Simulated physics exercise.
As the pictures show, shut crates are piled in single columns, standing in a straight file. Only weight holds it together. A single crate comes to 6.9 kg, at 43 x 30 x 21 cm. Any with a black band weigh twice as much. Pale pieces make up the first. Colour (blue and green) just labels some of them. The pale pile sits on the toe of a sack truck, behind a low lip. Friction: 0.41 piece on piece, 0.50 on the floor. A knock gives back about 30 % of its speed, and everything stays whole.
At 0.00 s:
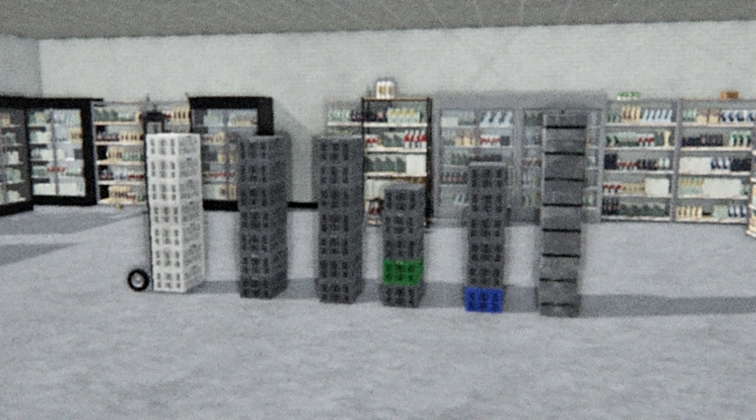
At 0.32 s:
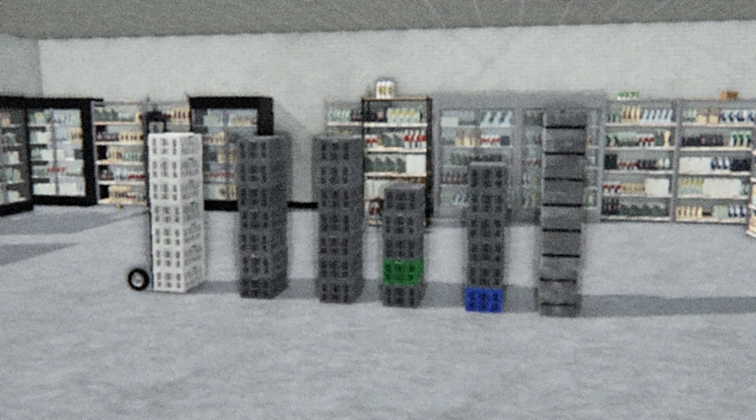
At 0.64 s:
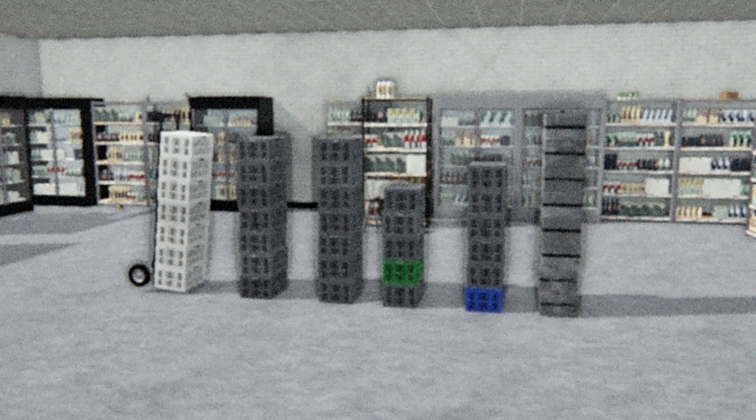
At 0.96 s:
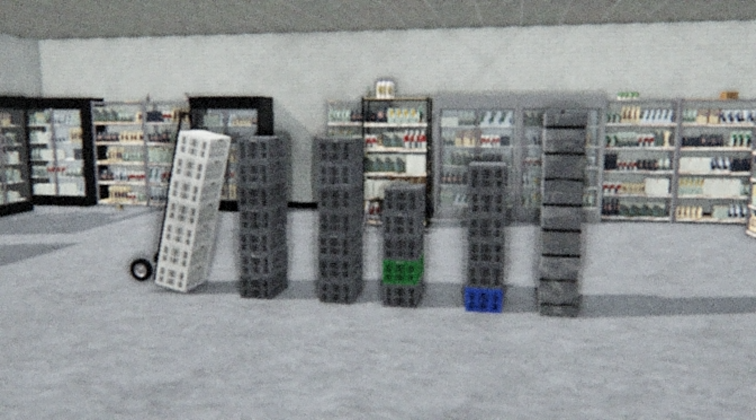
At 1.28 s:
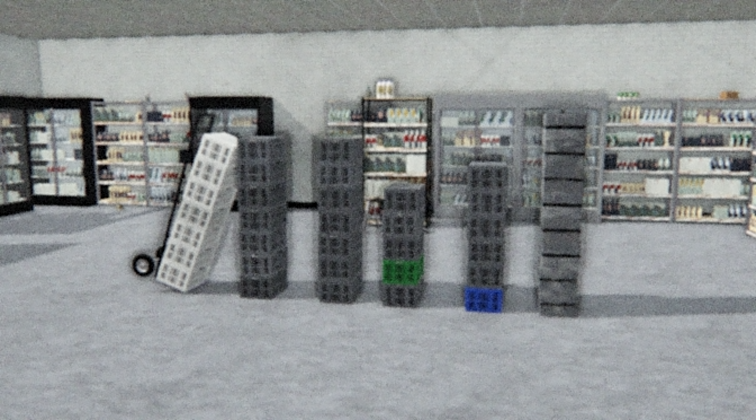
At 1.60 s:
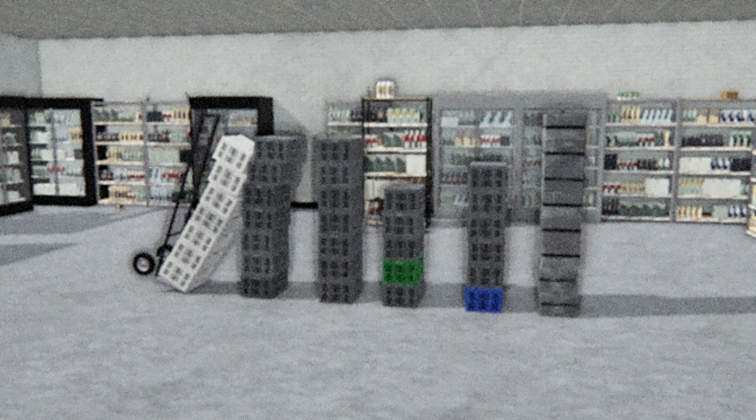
In the video, a hand truck on the left tilts rightward with a tall stack of white crates, which leans until its upper part meets the neighboring dark stack, while the other columns stand almost still before store shelves.
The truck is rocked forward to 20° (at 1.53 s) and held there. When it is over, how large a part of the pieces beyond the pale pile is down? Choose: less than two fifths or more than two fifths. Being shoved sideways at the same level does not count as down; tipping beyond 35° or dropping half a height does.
Ending down: More than two fifths.
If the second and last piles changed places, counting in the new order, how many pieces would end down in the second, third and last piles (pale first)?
In that case second 0, third 0, last 0.
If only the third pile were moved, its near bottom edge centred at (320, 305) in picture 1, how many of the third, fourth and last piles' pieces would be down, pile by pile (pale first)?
In that case third 6, fourth 4, last 0.
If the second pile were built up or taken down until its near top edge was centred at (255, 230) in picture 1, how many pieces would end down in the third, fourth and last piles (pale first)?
In that case third 0, fourth 0, last 0.
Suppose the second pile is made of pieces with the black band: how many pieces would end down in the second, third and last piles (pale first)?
Then second 0, third 0, last 0.
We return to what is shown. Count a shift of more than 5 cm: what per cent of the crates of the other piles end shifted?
It is 100 per cent.
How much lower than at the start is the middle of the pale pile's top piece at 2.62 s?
About 50 cm.
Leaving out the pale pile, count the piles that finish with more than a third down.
5 in all.
By 2.62 s, 7 of the pale pile down; 7 of the 33 other crates down.
By 4.22 s, 7 of the pale pile down; 25 of the 33 other crates down; green crate tilted 43°, 13 cm lower; blue crate tilted 34°.
When it is over (5.9 s), 7 of the pale pile down; 33 of the 33 other crates down; green crate tilted 43°, 13 cm lower; blue crate tilted 42°. That is 100 per cent. In pixels of the last frame, middles, green crate near (452, 285), blue crate near (500, 286).
